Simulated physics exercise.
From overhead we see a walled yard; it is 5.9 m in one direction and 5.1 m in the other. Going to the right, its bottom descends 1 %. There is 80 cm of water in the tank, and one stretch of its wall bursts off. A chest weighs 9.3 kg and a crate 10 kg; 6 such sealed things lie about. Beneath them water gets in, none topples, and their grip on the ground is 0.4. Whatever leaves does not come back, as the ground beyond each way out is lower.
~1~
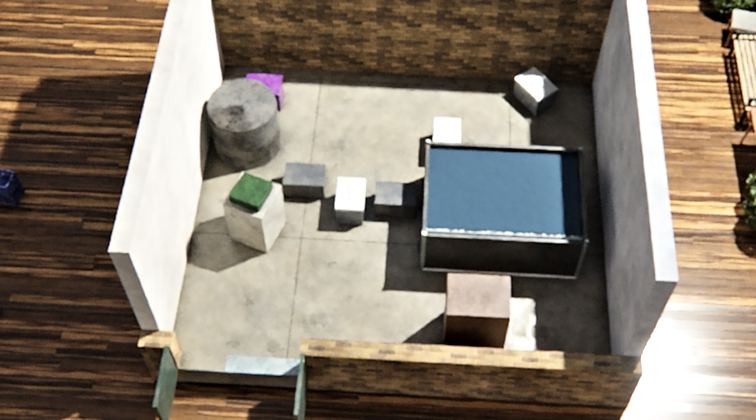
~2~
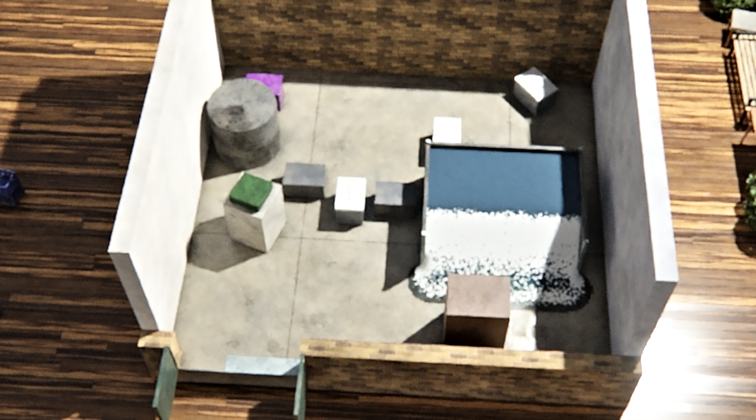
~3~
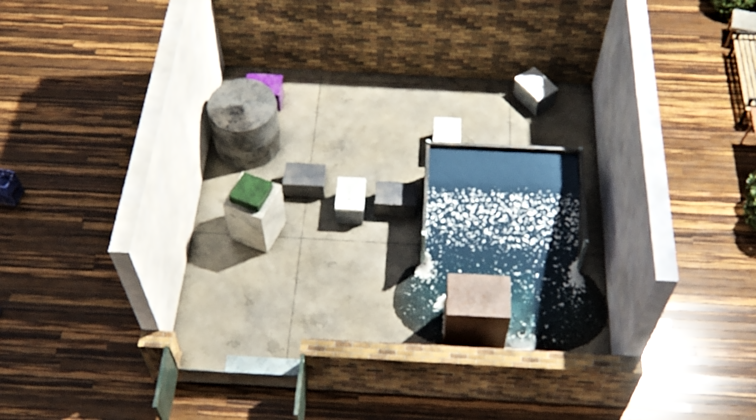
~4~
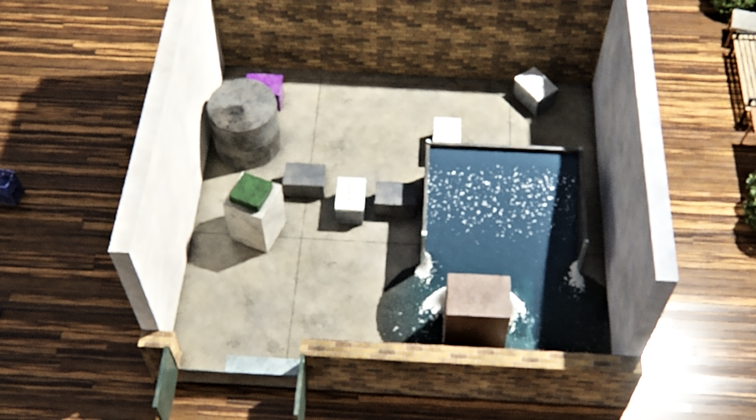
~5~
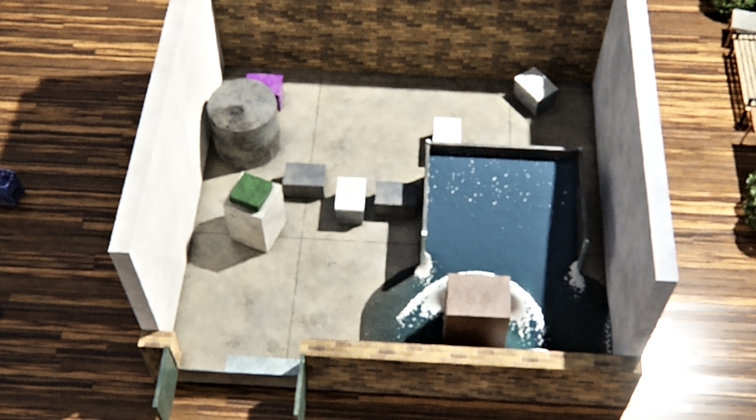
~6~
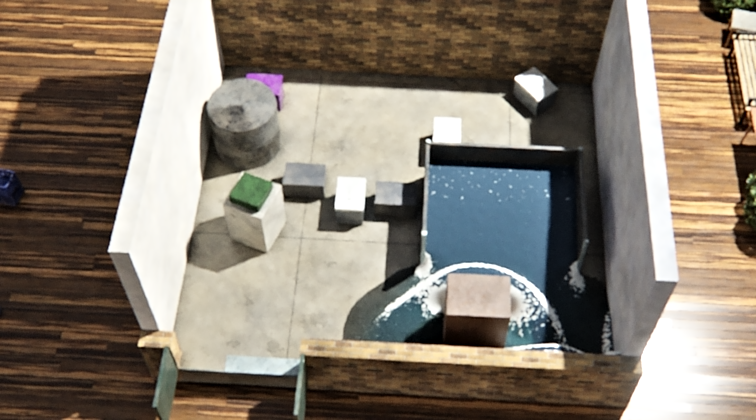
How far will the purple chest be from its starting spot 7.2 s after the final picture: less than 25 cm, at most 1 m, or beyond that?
Less than 25 cm.
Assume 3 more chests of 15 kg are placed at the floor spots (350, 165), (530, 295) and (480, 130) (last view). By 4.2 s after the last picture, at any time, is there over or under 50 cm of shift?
Lab note - in order: Below threshold / above threshold / below threshold.
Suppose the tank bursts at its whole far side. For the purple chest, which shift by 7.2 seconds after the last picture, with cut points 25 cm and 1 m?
Well, the purple chest is flushed away.
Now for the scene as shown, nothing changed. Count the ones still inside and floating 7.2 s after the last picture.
At that time the total is 6.
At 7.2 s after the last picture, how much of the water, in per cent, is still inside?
I'd say some 84 percent hasn't gone yet.
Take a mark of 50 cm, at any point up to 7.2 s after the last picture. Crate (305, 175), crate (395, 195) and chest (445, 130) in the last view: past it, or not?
Results in listed order: Exceeds / falls short / exceeds.
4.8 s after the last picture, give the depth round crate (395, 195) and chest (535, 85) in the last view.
Some 1 cm at the first, some 8 cm at the second.
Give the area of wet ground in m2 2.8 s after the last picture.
Some 21 m2 of it.
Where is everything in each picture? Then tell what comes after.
The first picture shows the purple chest at (263, 84), on the bottom; 3.2 m2 under water; 0 of 6 have shifted.
The second picture shows the purple chest at (263, 84), on the bottom; water covers 4.6 m2; 0 of 6 have shifted.
The third picture shows the purple chest at (263, 84) rests on the ground; 5.9 m2 under water; 0 of 6 have shifted.
The fourth picture shows the purple chest at (263, 84) rests on the ground; water covers 7.2 m2; 0 of 6 have shifted.
The fifth picture shows the purple chest at (263, 84) rests on the ground; water covers 7.6 m2; 0 of 6 have shifted.
The sixth picture shows the purple chest at (263, 84) rests on the ground; water covers 7.9 m2; 0 of 6 have shifted.
Then, 0.9 s after the last picture the purple chest is near (263, 84), 0.0 m from its start, aground; 0 of 6 are out; 0 afloat.
Then, 2.8 s after the last picture the purple chest is near (263, 84), 0.0 m from its start, aground; 0 of 6 are out; 0 afloat.
Then, 4.8 s after the last picture the purple chest is near (254, 91), 0.2 m from its start, aground; 0 of 6 are out; 3 afloat.
Then, 7.2 s after the last picture the purple chest is near (261, 88), 0.1 m from its start, afloat; 0 of 6 are out; 6 afloat.
